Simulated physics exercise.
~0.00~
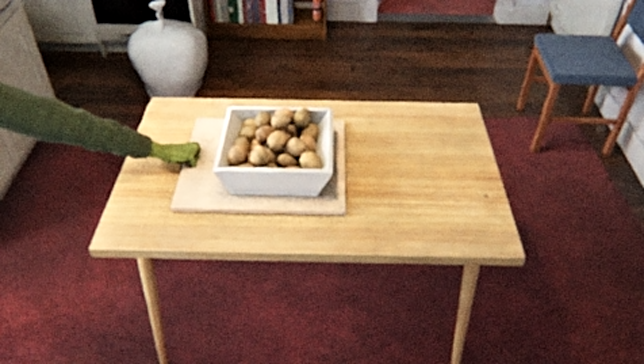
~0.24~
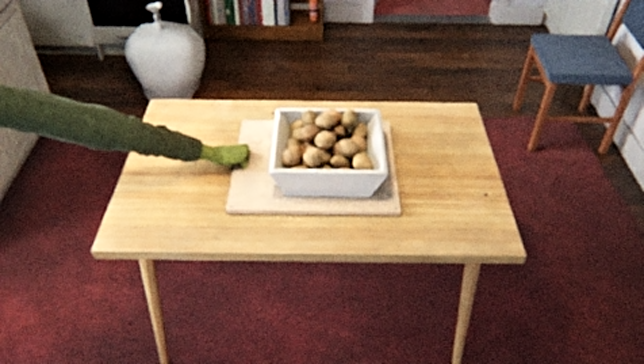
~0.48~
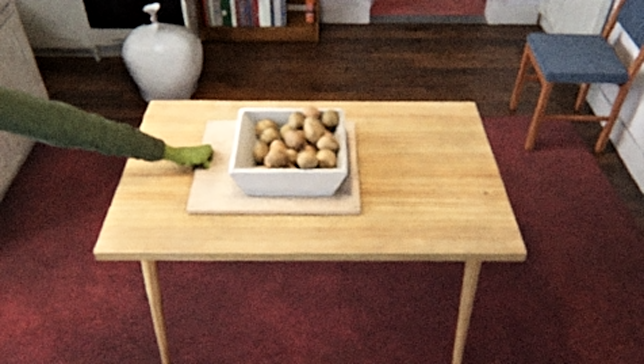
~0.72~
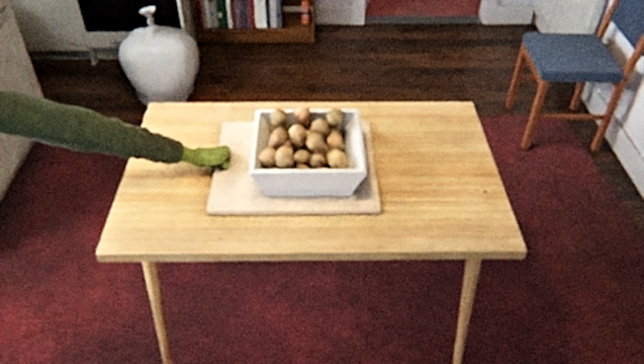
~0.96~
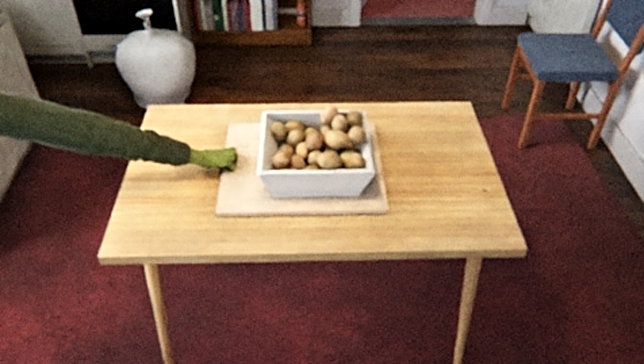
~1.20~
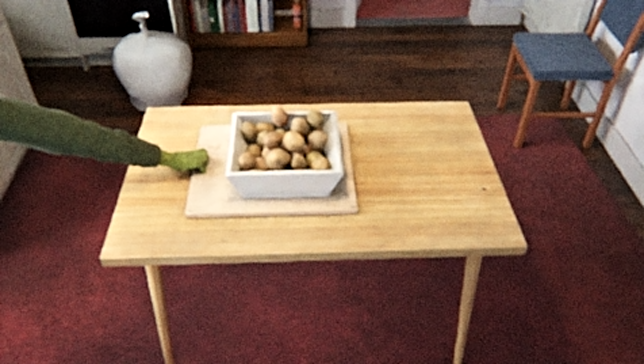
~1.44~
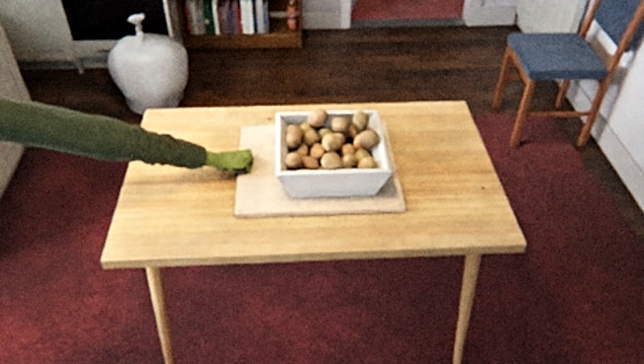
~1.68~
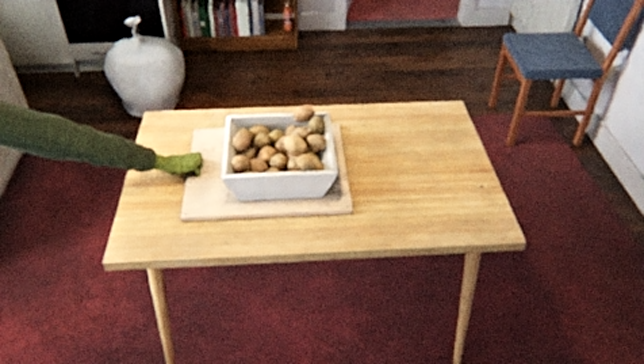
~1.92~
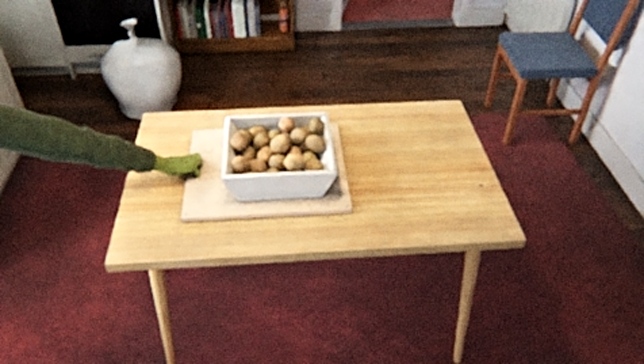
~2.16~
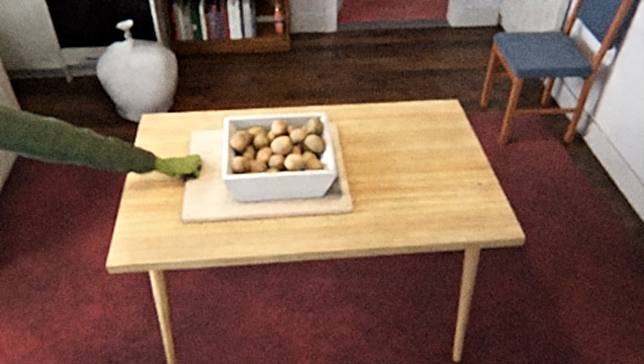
In a room with a dark wooden floor and a deep red rug, seen from slightly above, a pale wooden table stands in front of a white vase, a bookshelf and a blue-seated chair at right. On the table, a white tub heaped with small brown potatoes sits on a light board, with a green arm reaching in from the left. The arm pushes the board right, draws it back left, and repeats this to and fro while the view drifts slightly sideways. The potatoes jostle and shift, one rising near the back rim. Finally the board rests left of centre, with all the potatoes still in the tub.
